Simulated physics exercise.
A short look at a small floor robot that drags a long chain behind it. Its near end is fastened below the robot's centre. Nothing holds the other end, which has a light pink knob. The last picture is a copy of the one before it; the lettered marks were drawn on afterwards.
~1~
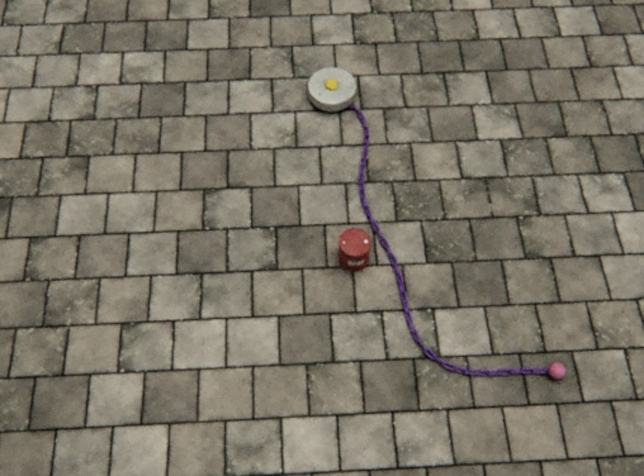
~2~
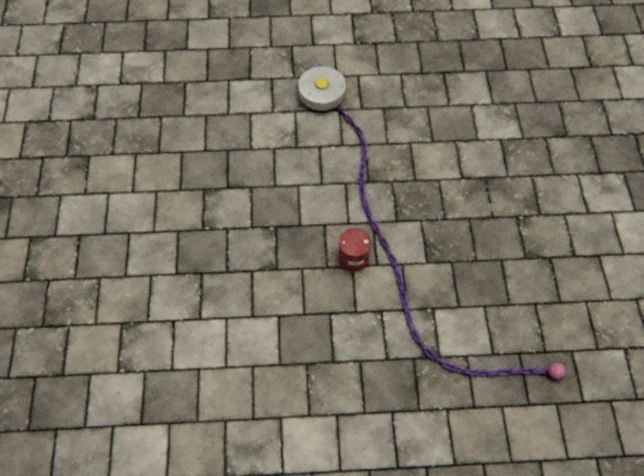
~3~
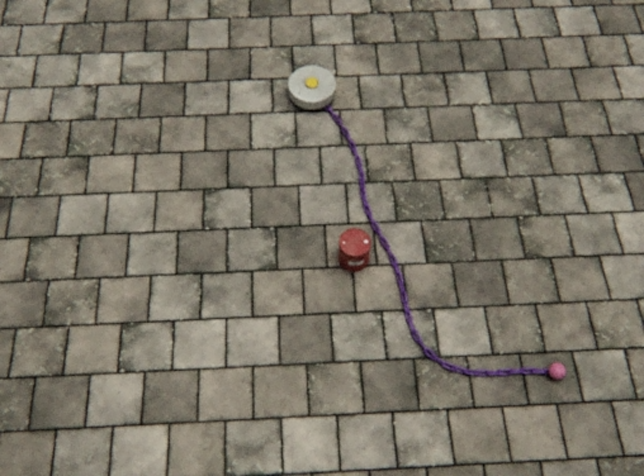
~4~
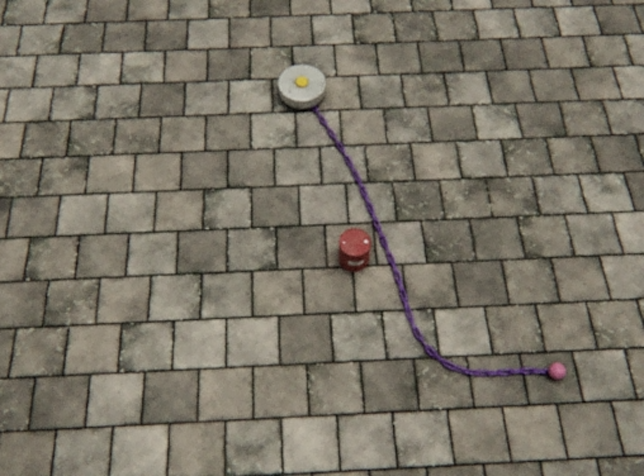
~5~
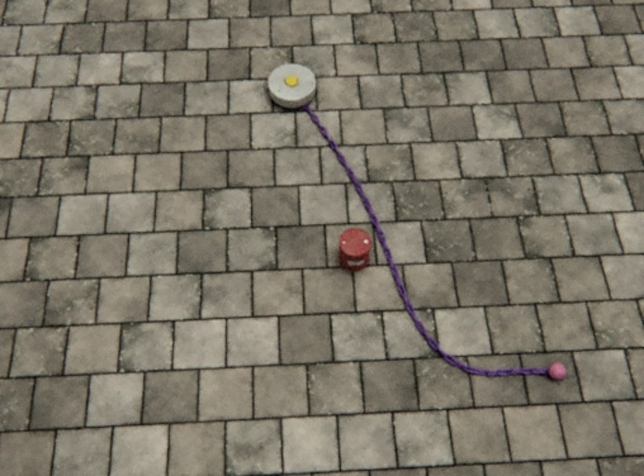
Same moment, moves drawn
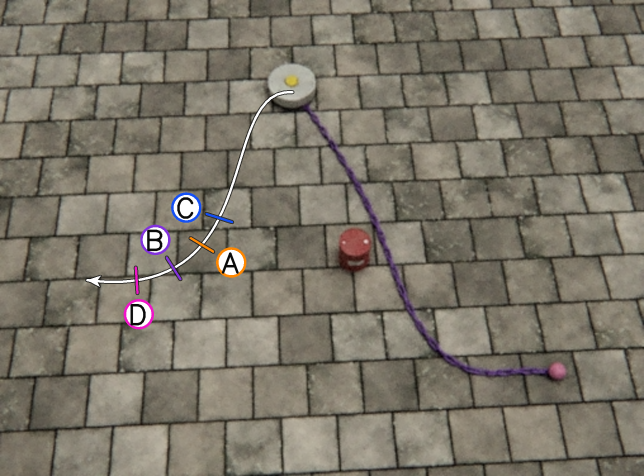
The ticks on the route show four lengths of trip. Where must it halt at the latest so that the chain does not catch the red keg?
B.
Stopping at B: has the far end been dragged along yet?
No.
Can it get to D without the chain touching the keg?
No.
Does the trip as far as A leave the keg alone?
Yes.
On the marked copy, A at (202, 245); B at (174, 268); C at (219, 218); D at (137, 280); the route from (292, 92) via (225, 204) to (87, 280).
Following B. Soon after the start, robot (246, 136), middle of the chain (385, 249), free end (556, 371).
Later, robot (221, 208), middle of the chain (385, 249), free end (556, 371).
In the end, robot (172, 264), middle of the chain (384, 249), free end (556, 371); nothing has been touched.
As for the rest, A is safe but short; C is safe but short; D brings the chain against the keg.
